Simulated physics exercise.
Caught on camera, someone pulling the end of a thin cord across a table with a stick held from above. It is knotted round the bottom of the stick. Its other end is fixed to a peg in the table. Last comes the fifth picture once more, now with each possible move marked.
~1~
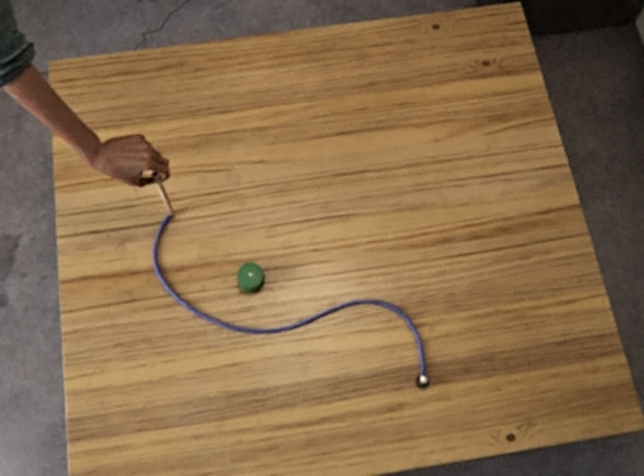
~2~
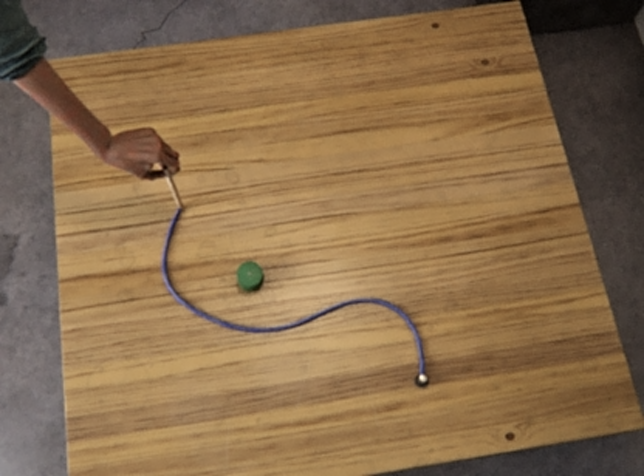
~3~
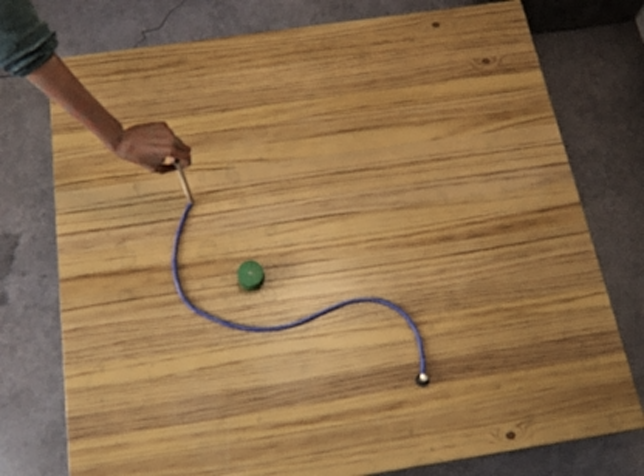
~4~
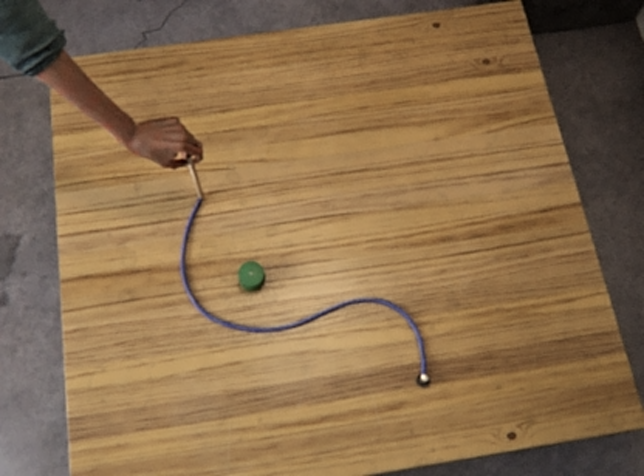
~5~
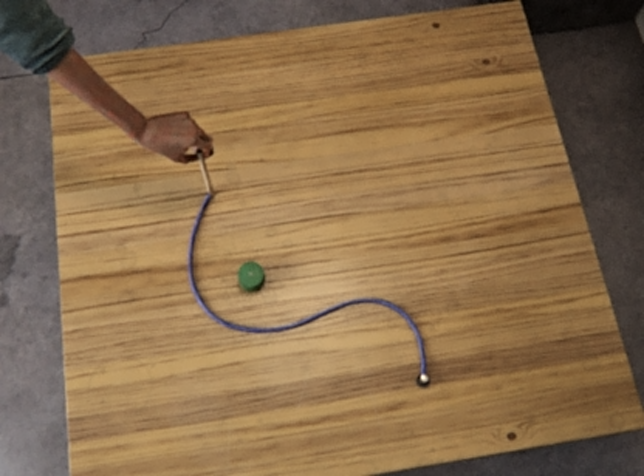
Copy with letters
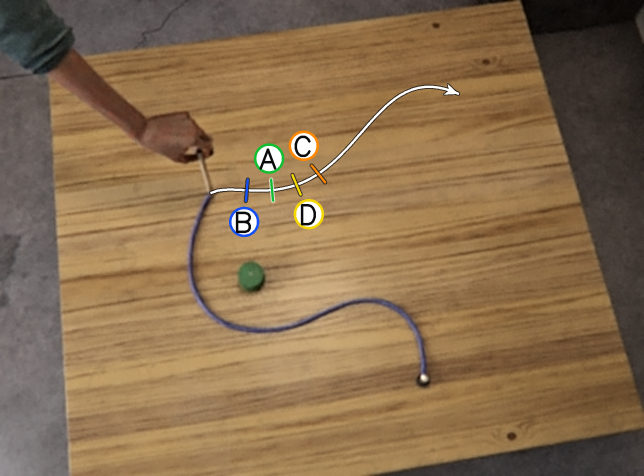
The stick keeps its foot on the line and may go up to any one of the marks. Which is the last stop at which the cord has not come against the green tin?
It can go as far as D.
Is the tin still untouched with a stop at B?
Yes.
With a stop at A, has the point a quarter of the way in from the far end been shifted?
No.
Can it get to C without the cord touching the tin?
No.
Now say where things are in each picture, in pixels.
The first picture shows green tin (251, 278); peg (423, 381).
The second picture shows green tin (250, 276); peg (423, 380).
The third picture shows green tin (251, 276); peg (423, 379).
The fourth picture shows green tin (252, 276); peg (424, 380).
The fifth picture shows green tin (252, 277); peg (424, 380).
On the marked copy, A at (272, 190); B at (247, 190); C at (318, 174); D at (297, 185); the route from (211, 193) via (346, 150) to (458, 94).
Taking D. A third of the way, foot of the stick (242, 190), middle of the cord (279, 330).
Two thirds of the way, foot of the stick (272, 190), middle of the cord (279, 330).
When it is over, foot of the stick (297, 185), middle of the cord (279, 330); nothing has been touched.
As for the rest, A is safe but short; B is safe but short; C brings the cord against the tin.
